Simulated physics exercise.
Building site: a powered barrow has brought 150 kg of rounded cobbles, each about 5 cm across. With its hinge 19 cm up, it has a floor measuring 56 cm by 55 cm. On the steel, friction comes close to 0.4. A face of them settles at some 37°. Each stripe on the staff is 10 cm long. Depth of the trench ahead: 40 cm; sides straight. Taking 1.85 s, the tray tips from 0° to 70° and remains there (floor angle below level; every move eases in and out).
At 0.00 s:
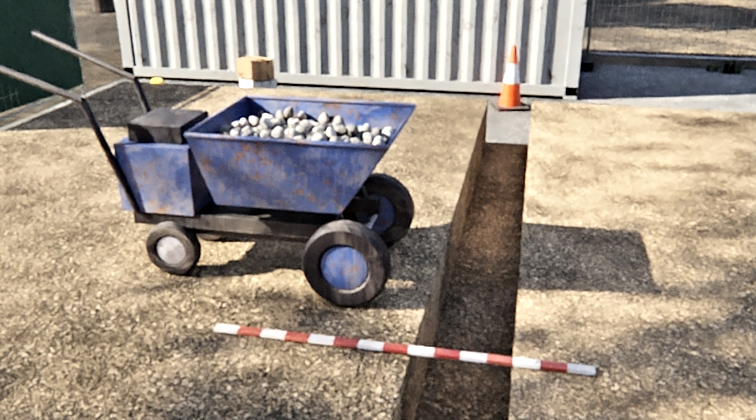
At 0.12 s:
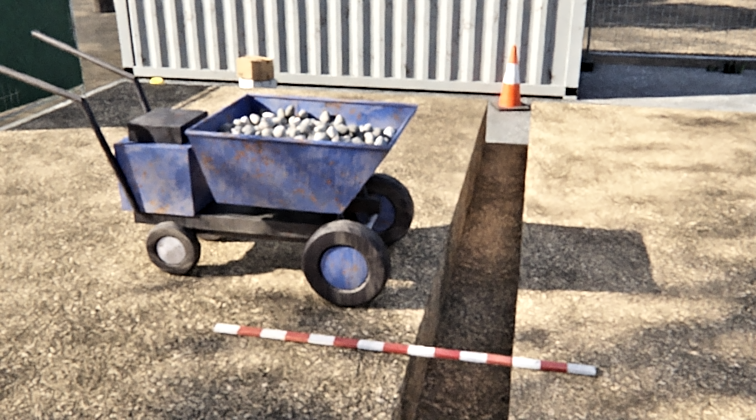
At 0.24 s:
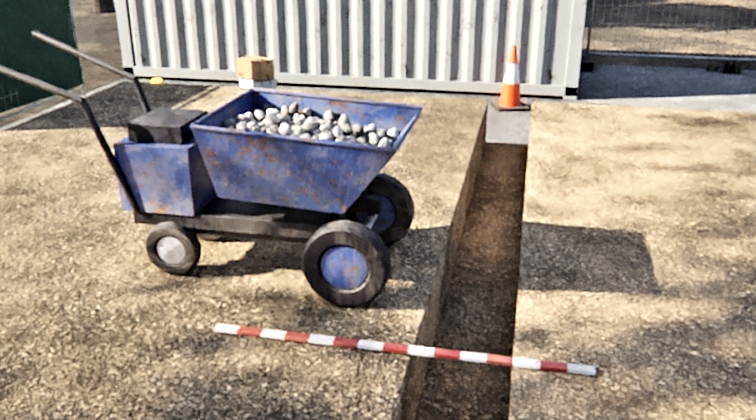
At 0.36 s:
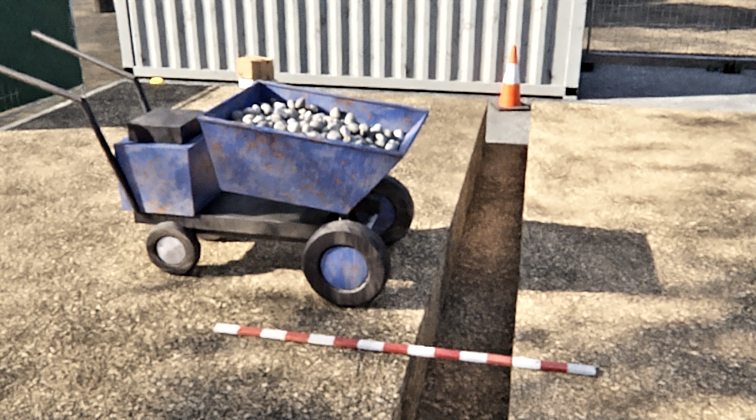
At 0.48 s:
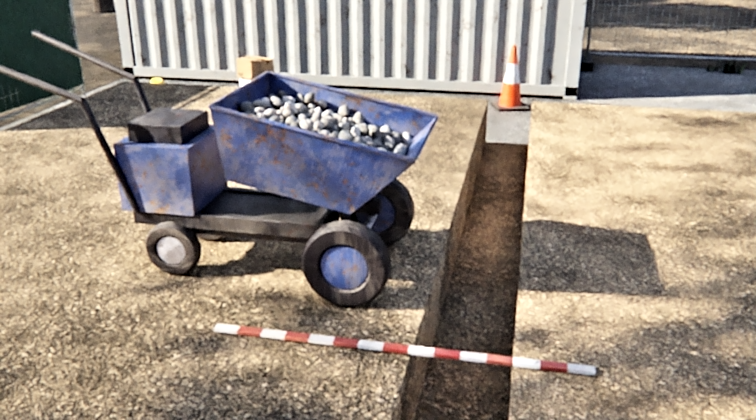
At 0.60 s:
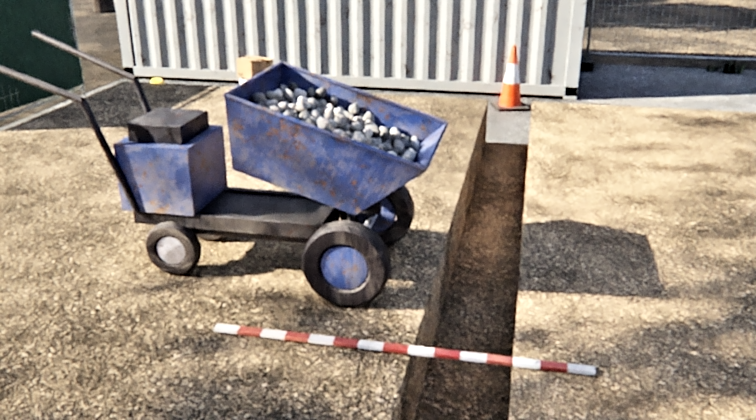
On a building site, a blue barrow's tray of rounded stones tilts steadily down toward the right.
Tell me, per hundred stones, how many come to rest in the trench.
62 per hundred.
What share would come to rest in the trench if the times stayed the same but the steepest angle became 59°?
About 30 per cent would end up in the trench.
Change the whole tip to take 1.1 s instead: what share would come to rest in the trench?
Near 55 per cent.
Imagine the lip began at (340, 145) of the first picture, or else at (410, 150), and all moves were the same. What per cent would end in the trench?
It comes to about 100 and 45 in a hundred.
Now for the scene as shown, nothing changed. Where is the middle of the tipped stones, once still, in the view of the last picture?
Around (502, 335).
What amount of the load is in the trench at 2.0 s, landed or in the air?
About 15 per cent by then.
After 1.4 s the floor is at 59°; 99 % in the tray, 1 % in the trench; the foremost stones are at (497, 238).
After 2.0 s the floor is at 70°; 64 % in the tray, 15 % in the trench, 21 % past the trench; the foremost stones are at (610, 309).
After 2.3 s the floor is at 70°; 36 % in the tray, 27 % in the trench, 37 % past the trench; the foremost stones are at (656, 299).
After 4.2 s the floor is at 70°; 0 % in the tray, 62 % in the trench, 38 % past the trench; the foremost stones are at (684, 311).
